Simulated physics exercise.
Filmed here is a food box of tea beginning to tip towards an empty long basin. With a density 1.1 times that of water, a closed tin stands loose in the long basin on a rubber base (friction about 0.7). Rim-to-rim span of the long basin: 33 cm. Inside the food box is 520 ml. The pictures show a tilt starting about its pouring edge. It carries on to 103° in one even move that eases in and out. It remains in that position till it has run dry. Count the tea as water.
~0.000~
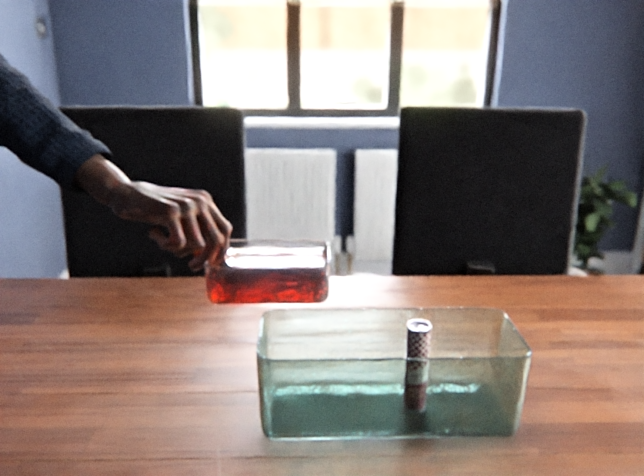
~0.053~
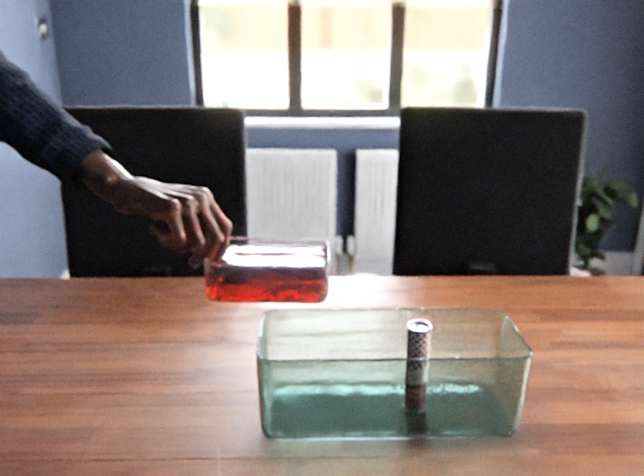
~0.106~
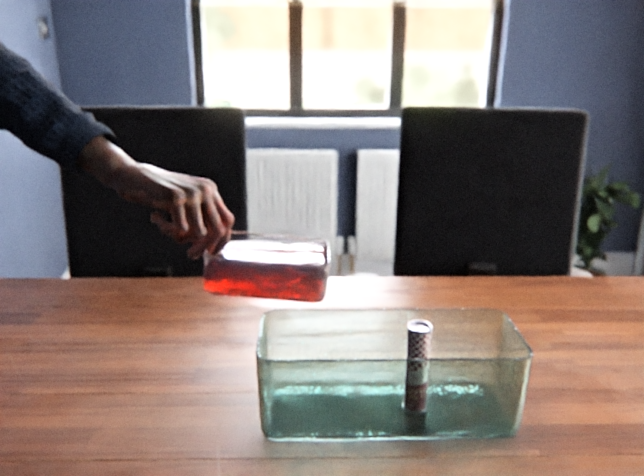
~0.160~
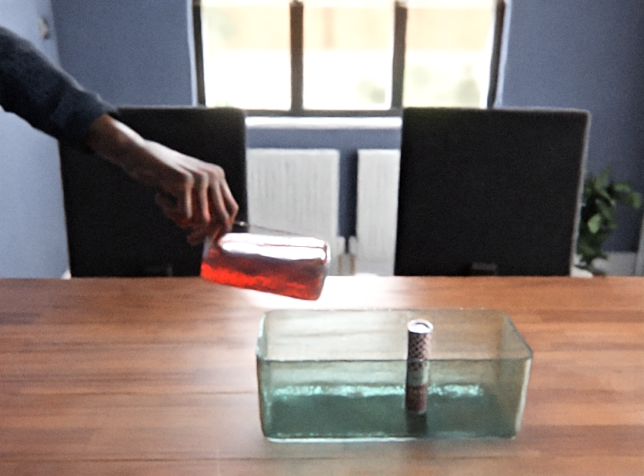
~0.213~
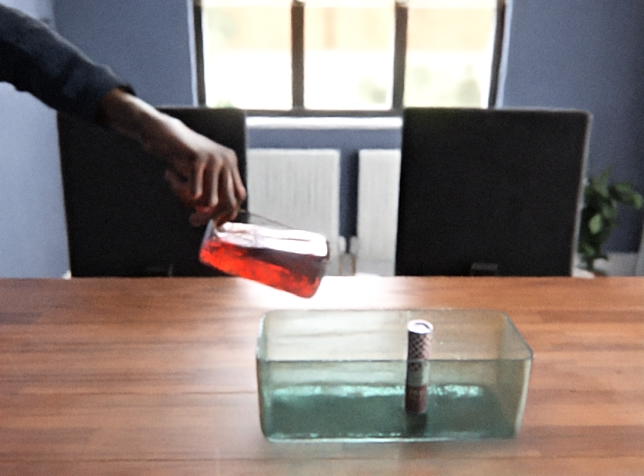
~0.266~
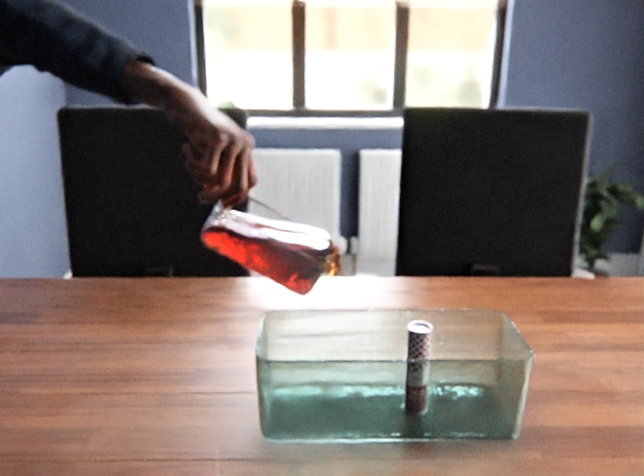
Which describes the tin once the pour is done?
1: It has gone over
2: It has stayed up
It has gone over (1).
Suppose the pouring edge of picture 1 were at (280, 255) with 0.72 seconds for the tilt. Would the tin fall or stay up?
It does not tip.
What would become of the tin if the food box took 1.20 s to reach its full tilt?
Then the tin does not tip.
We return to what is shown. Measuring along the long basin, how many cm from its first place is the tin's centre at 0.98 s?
It has moved some 6 cm.
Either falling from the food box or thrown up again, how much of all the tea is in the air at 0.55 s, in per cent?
Roughly 60 percent.
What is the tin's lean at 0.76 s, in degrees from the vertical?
30°.
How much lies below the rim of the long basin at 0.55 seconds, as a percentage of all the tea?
At that time the basin holds about 28 per cent of the liquid.
By 0.55 s the tilt is 90° and 10 per cent is still to pour; the tin stands where it began.
By 0.76 s the tilt is 103° and 1 per cent is still to pour; the tin leans 29°.
By 0.98 s the tilt is 103° and 0 per cent is still to pour; the tin lies on its side.
By 1.22 s the tilt is 103° and 0 per cent is still to pour; the tin lies on its side.
At rest the tin lies on its side.
